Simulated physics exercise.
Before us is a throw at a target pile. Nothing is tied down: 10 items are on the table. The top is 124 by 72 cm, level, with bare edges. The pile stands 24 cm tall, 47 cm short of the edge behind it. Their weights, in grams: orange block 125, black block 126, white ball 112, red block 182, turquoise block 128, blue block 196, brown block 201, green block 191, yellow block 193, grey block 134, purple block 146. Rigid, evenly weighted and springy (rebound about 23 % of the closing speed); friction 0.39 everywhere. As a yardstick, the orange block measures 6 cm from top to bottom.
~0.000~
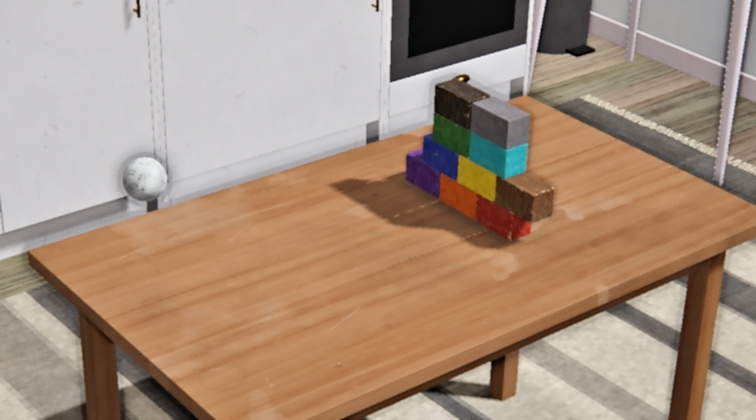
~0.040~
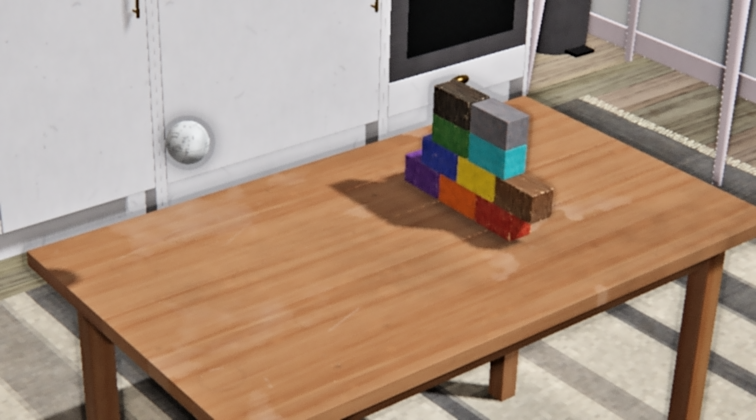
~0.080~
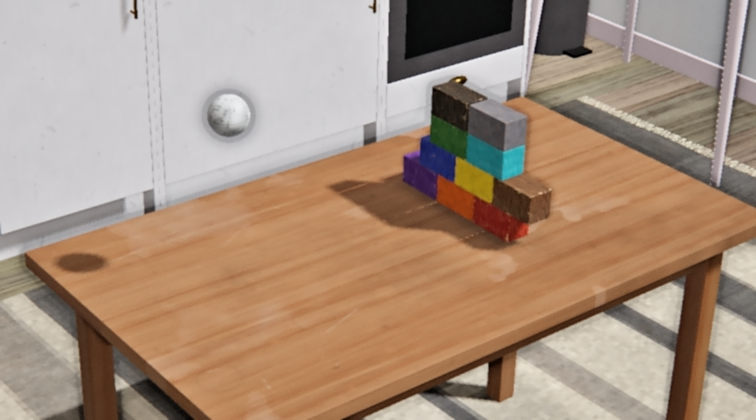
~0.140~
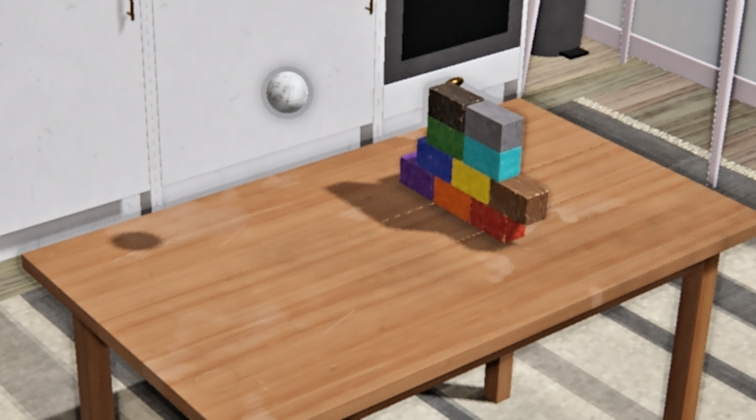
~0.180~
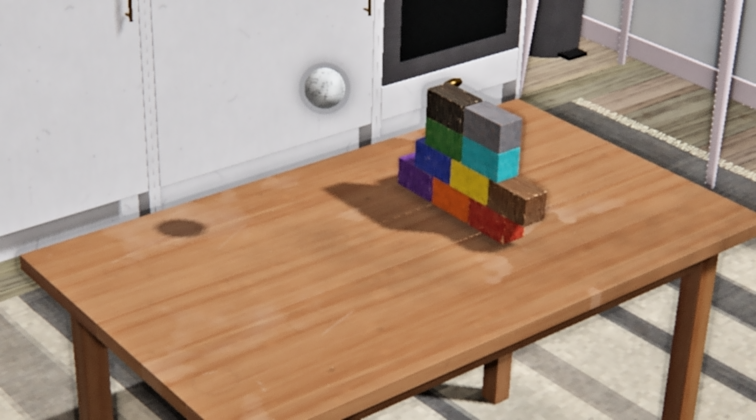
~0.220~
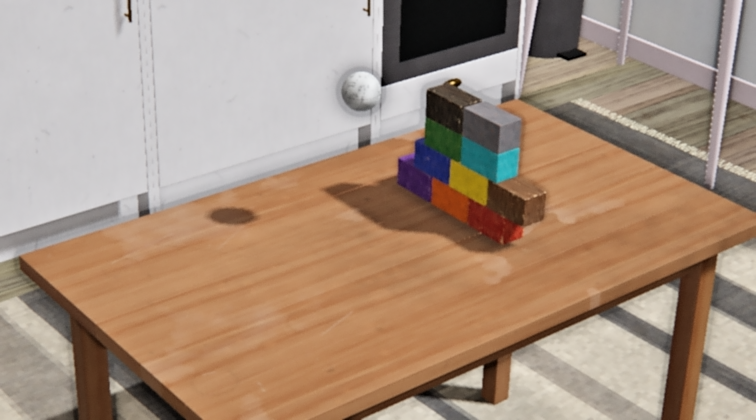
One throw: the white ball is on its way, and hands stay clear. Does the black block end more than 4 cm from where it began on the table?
The black block gets shifted.
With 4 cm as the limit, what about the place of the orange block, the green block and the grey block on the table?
The orange block keeps its place; the green block gets shifted; the grey block holds its spot.
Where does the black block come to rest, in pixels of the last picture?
Around (599, 171).
After 0.42 s, white ball near (403, 150); black block leaning 24° near (489, 106); green block leaning 25°.
After 0.62 s, white ball near (373, 186); black block upside down near (553, 154); green block upside down.
At rest (1.3 s), tipped over on the table, black block and green block; the other 8 in place, give or take 4 cm. Seen from the same camera at the end, black block near (599, 171).
